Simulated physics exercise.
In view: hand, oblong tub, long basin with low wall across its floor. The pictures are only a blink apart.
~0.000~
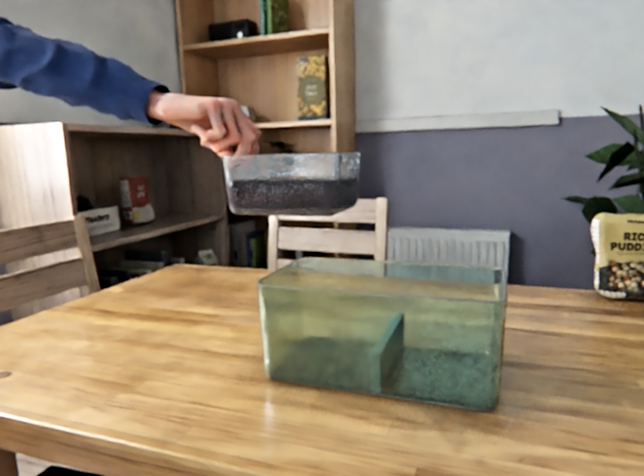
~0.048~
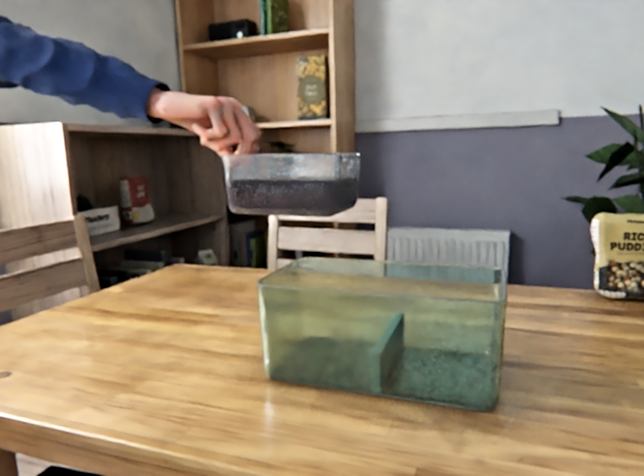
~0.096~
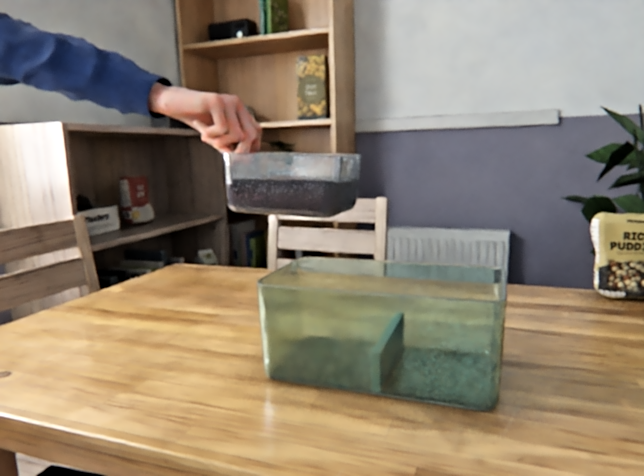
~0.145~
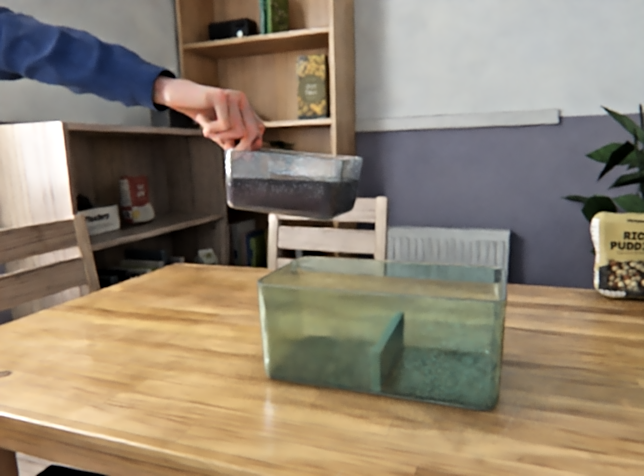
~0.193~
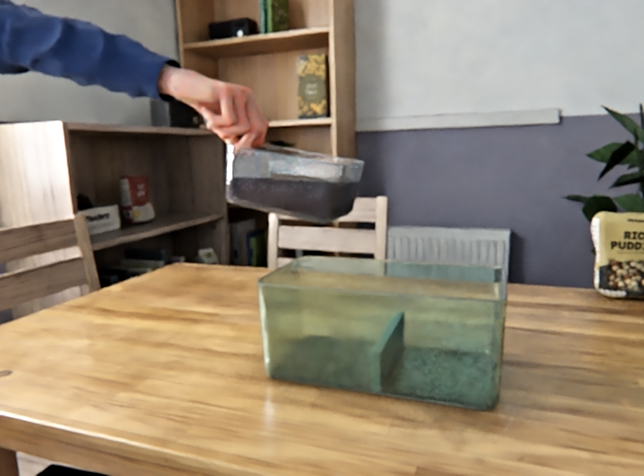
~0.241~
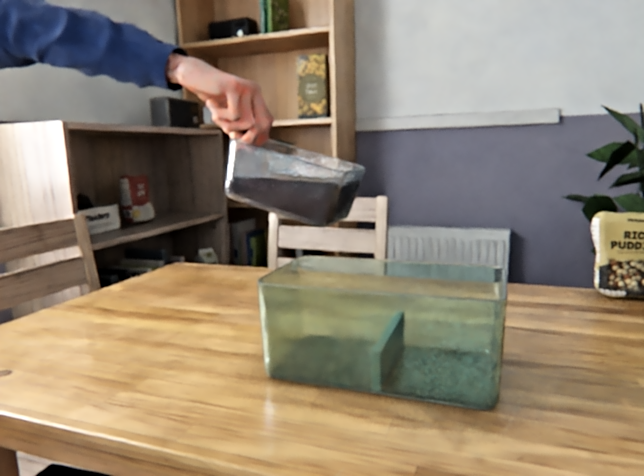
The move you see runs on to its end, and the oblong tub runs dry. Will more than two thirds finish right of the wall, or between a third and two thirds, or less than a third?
Right of the wall there will be between a third and two thirds.
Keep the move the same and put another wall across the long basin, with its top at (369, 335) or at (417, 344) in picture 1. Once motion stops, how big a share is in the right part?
Roughly 65 per cent, and 5 per cent.
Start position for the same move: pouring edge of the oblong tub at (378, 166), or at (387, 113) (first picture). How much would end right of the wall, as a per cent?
First try: About 70 %; second try: About 85 %.
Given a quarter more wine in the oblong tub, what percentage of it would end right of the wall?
Close to 60 per cent, more or less.
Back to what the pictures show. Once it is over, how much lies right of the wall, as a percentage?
I'd say near 45 in a hundred.
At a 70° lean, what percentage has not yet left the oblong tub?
Some 50 per cent has not yet come out.
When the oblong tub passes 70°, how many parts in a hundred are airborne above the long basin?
Near 40 in a hundred.
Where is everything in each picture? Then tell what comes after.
The first picture shows tilt 0°; pouring edge (350, 155); surface from (247, 179) to (349, 178); the long basin's rim runs from (280, 271) to (505, 285); the wall's top is at (390, 331).
The second picture shows tilt 1°; pouring edge (350, 155); surface from (247, 179) to (349, 179).
The third picture shows tilt 3°; pouring edge (351, 157); surface from (247, 178) to (349, 179).
The fourth picture shows tilt 6°; pouring edge (352, 161); surface from (247, 177) to (349, 180).
The fifth picture shows tilt 11°; pouring edge (354, 165); surface from (247, 176) to (350, 181).
The sixth picture shows tilt 16°; pouring edge (355, 172); surface from (247, 175) to (351, 181).
A moment on, the oblong tub is tipped part way and 49 per cent is still to pour, 4 is left of the wall and 9 right of it.
Next, the oblong tub is tipped on its side and 16 per cent is still to pour, 30 is left of the wall and 48 right of it.
Then the oblong tub is tipped on its side and 3 per cent is still to pour, 48 is left of the wall and 47 right of it.
Later the oblong tub is tipped on its side and 0 per cent is still to pour, 52 is left of the wall and 47 right of it.
Finally, 52 per cent lies left of the wall, 47 right of it and 1 outside.
